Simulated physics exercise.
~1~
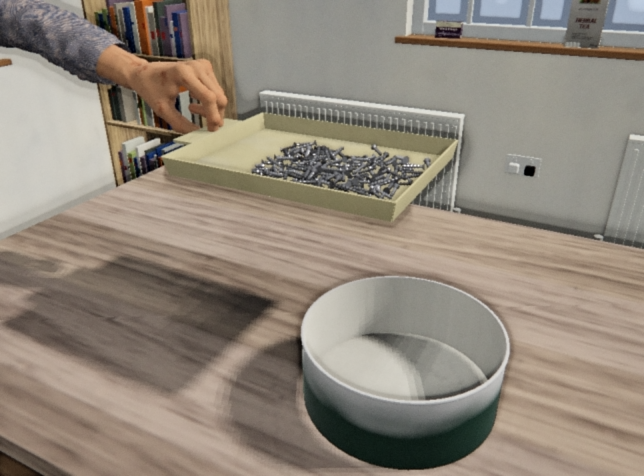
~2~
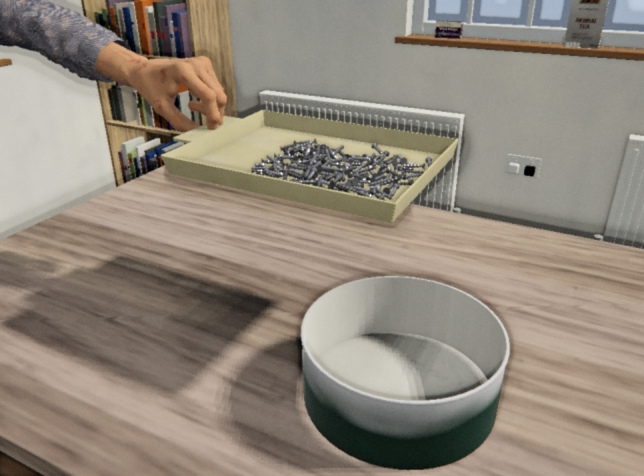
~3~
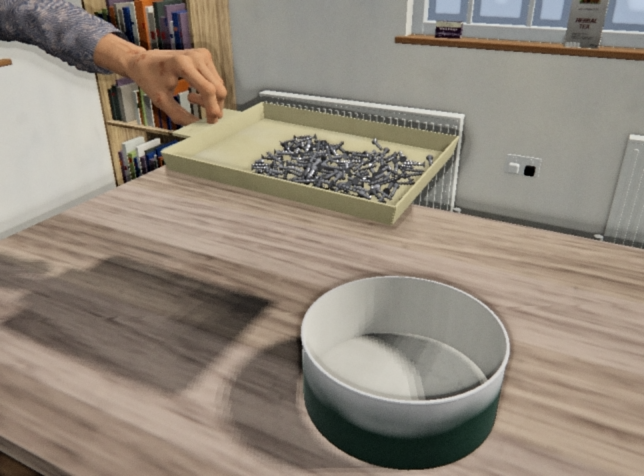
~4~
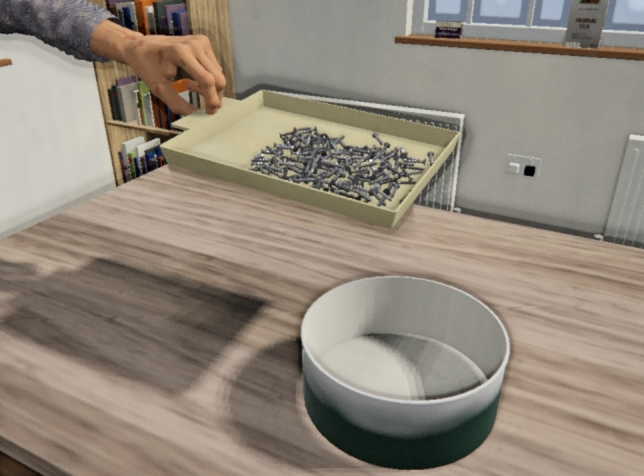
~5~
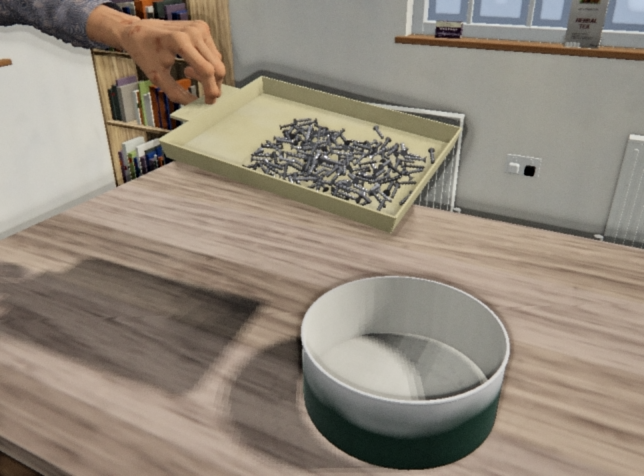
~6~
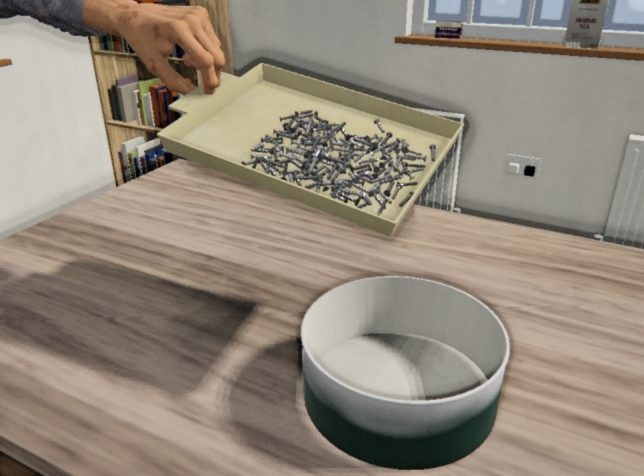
A shallow cream tray of loose steel screws starts out level above a wooden table, pinched at its left end by a hand. The hand lifts that end, slowly then further, tilting the tray gently down toward the right, while the white and green pot below stays still.
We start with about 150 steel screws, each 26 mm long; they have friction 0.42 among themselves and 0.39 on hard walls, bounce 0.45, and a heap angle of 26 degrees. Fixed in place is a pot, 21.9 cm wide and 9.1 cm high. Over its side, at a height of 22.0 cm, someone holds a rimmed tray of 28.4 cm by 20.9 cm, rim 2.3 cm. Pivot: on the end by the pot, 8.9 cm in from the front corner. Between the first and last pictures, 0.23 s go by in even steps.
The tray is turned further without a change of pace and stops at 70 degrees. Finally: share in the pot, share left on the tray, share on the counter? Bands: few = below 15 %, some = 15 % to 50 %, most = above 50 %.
Pot: Most, tray: Some, counter: Few.
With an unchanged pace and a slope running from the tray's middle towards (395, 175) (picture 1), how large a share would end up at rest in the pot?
25 %.
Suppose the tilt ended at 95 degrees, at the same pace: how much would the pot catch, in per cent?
It would be near 100 per cent.
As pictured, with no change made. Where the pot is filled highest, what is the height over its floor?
It reaches roughly 1.5 cm.
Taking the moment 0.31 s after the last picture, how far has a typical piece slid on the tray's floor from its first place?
Displacement on the tray: About 4 cm.
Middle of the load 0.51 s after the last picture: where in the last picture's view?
Approx. (366, 198).
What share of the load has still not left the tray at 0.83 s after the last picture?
Around 70 percent.
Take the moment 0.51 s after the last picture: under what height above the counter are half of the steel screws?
The halfway mark sits at about 22 cm.
Then, 0.31 s after the last picture, tilt 43 degrees; the tray holds 100 %, the pot 0 %.
Then, 0.51 s after the last picture, tilt 60 degrees; the tray holds 100 %, the pot 0 %.
Then, 0.83 s after the last picture, tilt 70 degrees; the tray holds 70 %, the pot 20 %.
In the end, pot 70 %, tray 30 %, counter 0 %.
